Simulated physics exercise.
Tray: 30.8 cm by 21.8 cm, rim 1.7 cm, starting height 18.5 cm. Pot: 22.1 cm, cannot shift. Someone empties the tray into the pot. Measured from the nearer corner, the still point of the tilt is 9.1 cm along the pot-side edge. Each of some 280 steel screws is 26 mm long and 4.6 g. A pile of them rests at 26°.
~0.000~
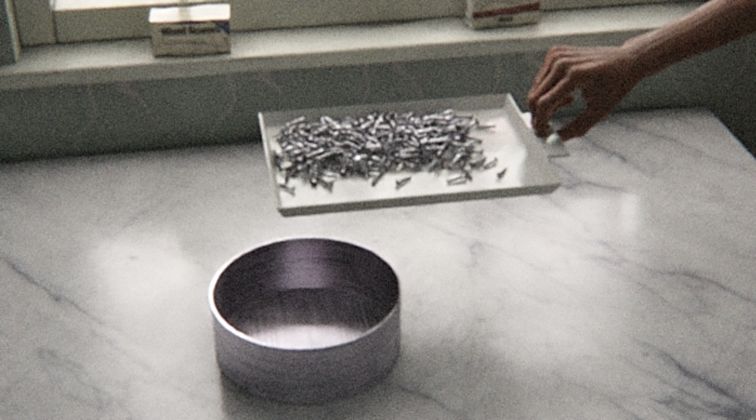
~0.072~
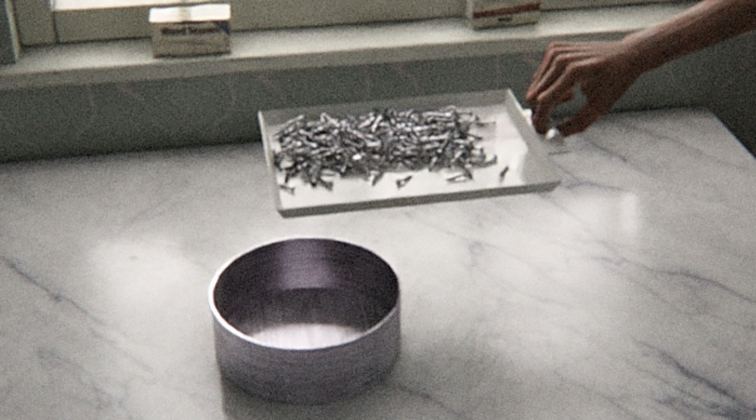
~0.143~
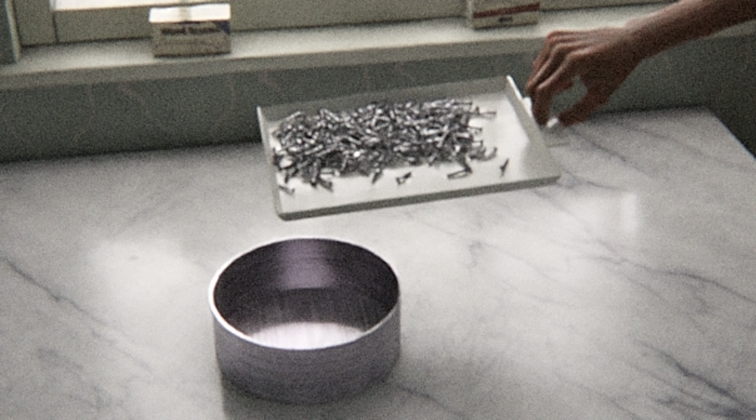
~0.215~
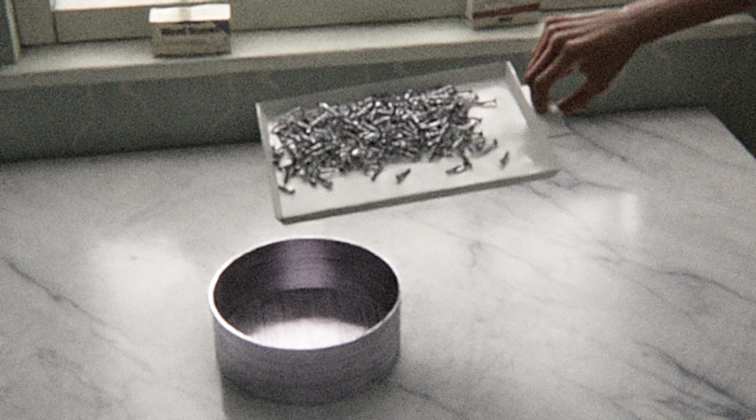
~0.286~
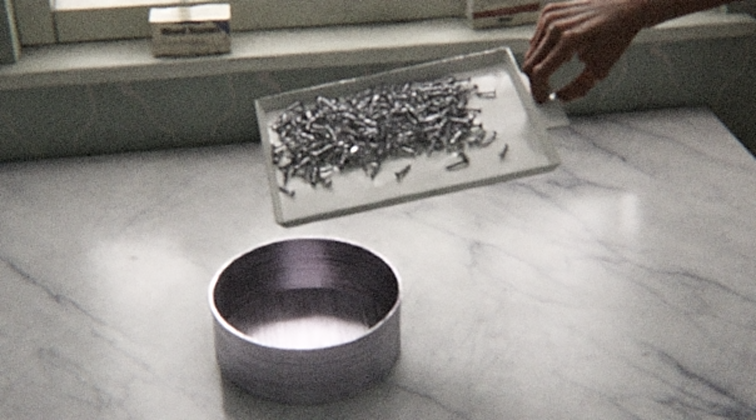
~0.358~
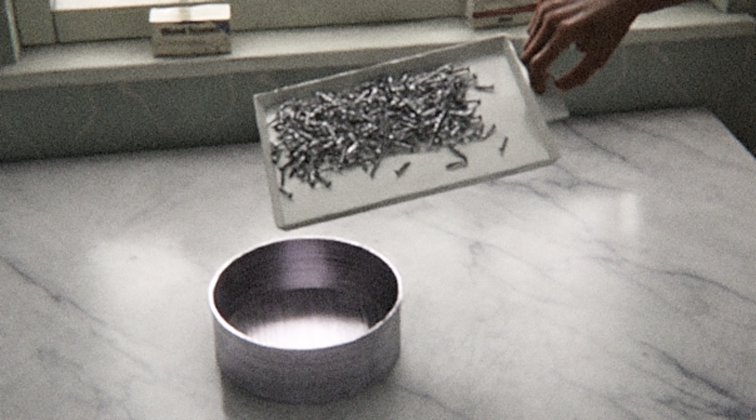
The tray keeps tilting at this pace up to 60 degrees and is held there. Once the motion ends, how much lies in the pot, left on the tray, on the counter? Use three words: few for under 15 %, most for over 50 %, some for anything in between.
Pot: Most; left on the tray: Few; counter: Few.
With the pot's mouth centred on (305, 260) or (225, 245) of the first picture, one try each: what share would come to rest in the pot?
Near 85 and 20 percent, one try each.
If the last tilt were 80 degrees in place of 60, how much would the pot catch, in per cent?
It would be near 100 per cent.
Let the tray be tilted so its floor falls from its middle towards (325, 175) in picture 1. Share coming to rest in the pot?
Roughly 50 percent of them.
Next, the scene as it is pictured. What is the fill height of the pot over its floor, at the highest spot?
Some 2.5 cm above the floor.
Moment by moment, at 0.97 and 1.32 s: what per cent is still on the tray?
Earlier moment 80, later moment 25.
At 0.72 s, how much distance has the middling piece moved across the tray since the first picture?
By then it sits near 6 cm from where it began.
Then, at 0.72 s, tilt 38 degrees; the tray holds 100 %, the pot 0 %.
Then, at 0.97 s, tilt 52 degrees; the tray holds 80 %, the pot 5 %.
After 1.32 s, tilt 60 degrees; the tray holds 25 %, the pot 65 %.
At rest (2.6 s), pot 95 %, tray 5 %, counter 0 %.
